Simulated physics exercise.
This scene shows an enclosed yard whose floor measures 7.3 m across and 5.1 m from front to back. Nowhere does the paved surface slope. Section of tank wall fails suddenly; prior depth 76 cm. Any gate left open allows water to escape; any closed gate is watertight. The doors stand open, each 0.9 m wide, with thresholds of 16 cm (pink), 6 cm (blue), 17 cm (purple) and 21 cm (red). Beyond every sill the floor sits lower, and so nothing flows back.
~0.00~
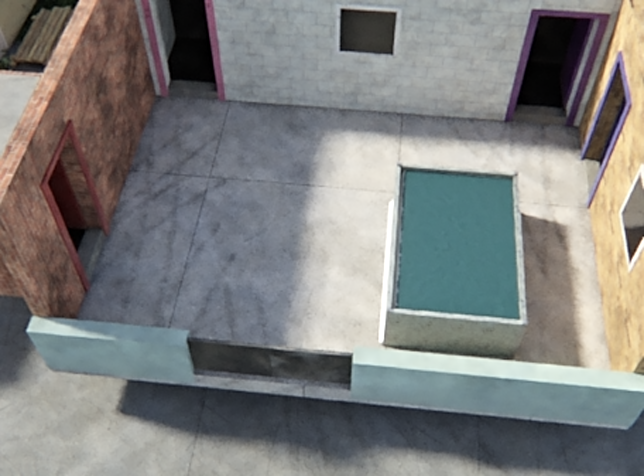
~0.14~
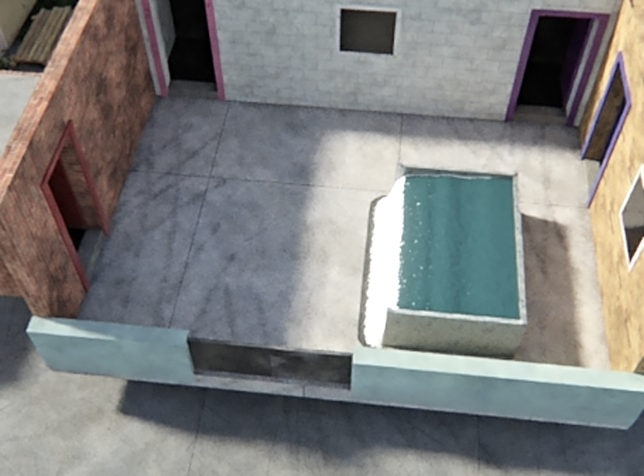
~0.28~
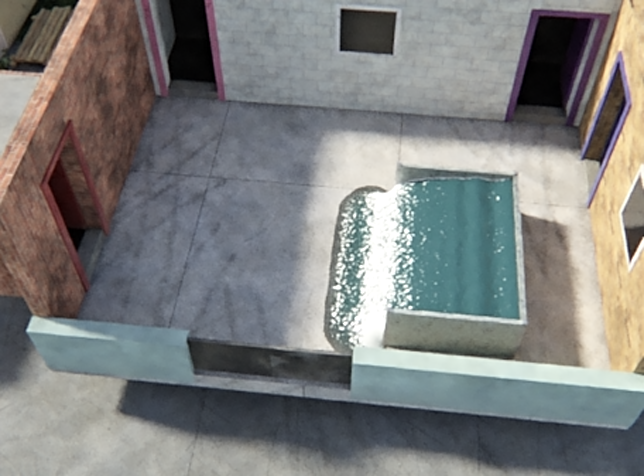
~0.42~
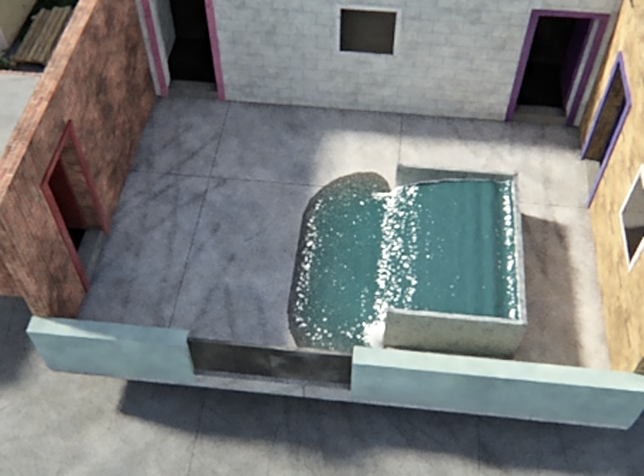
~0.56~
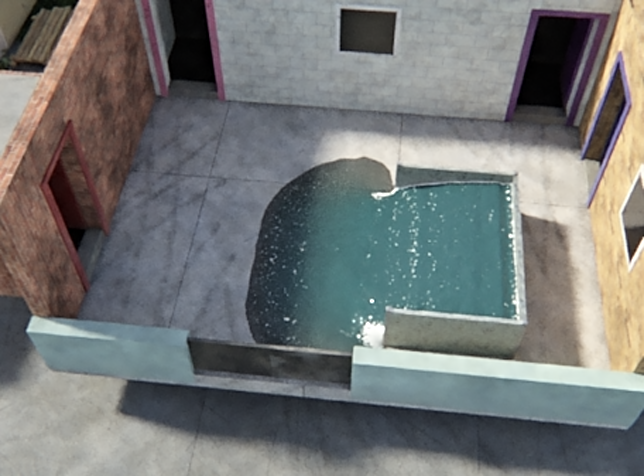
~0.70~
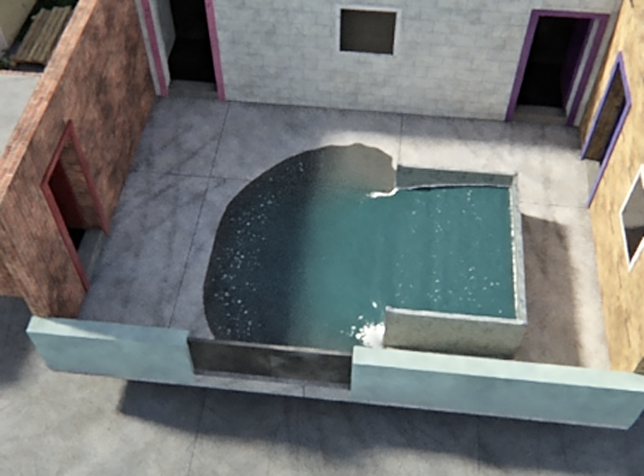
A walled, paved yard is seen from high above, looking down from the front. A raised tank of teal water stands right of centre, with a reddish brick wall at left, a pale wall with pink and purple doorways behind, and a low pale-blue wall in front. The tank's left side gives way, and water bursts out in white foam, then spreads leftward in a rounded, darkening sheet while the camera stays still.
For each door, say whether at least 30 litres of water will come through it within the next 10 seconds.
Door by door: The pink door lets through 30 litres or more; the blue door lets through 30 litres or more; the purple door lets through less than 30 litres; the red door lets through 30 litres or more.
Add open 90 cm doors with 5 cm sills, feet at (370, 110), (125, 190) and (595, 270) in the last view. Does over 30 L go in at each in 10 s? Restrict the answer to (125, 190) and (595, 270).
First door beyond the limit, second door short of the limit.
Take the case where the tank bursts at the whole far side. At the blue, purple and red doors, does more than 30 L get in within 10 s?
Door by door - blue: Out of bounds, purple: Out of bounds, red: Within bounds.
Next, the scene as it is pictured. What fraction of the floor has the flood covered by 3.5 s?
I'd say around 65 % is wet.
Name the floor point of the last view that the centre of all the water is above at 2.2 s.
Around (267, 251).
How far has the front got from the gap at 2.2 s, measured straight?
That's near 5.4 m in a straight line.
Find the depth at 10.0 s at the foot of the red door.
Around 6.5 cm deep.
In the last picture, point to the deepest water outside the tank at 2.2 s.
Near (89, 324).
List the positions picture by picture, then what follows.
In the first picture, still water, 76 cm deep, in the tank at (456, 241).
In the second picture, the front is at (379, 348), 1.4 m from the gap at (394, 256); 0.6 m2 of floor is under water; 76 cm left at the back of the tank.
In the third picture, water pours out at (393, 258) and has run 1.6 m, to a hidden place; typically 14 cm deep outside, 74 cm at the tank's back.
In the fourth picture, the front is at a hidden place, 1.9 m from the gap at (393, 260); 3.9 m2 of floor is under water; 67 cm left at the back of the tank.
In the fifth picture, water pours out at (393, 260) and has run 2.2 m, to a hidden place; typically 10 cm deep outside, 66 cm at the tank's back.
In the sixth picture, water pours out at (393, 261) and has run 2.7 m, to (240, 198); typically 8 cm deep outside, 61 cm at the tank's back.
After 1.4 s water covers 55 % of the floor and is deepest (38 cm) near (105, 242); pink door not reached, blue door not reached, purple door not reached, red door 35 cm at the sill, 6 L in.
After 2.2 s water covers 60 % of the floor and is deepest (48 cm) near (89, 324); pink door 12 cm at the sill, 0 L in, blue door not reached, purple door not reached, red door 39 cm at the sill, 71 L in.
After 3.5 s water covers 65 % of the floor and is deepest (30 cm) near (154, 103); pink door 27 cm at the sill, 55 L in, blue door not reached, purple door not reached, red door 26 cm at the sill, 150 L in.
After 6.0 s water covers 80 % of the floor and is deepest (18 cm) near (244, 118); pink door 17 cm at the sill, 114 L in, blue door not reached, purple door not reached, red door 10 cm at the sill, 157 L in.
After 10.0 s water covers 100 % of the floor and is deepest (15 cm) near (576, 143); pink door 7 cm at the sill, 117 L in, blue door 13 cm at the sill, 138 L in, purple door 15 cm at the sill, 1 L in, red door 7 cm at the sill, 157 L in.
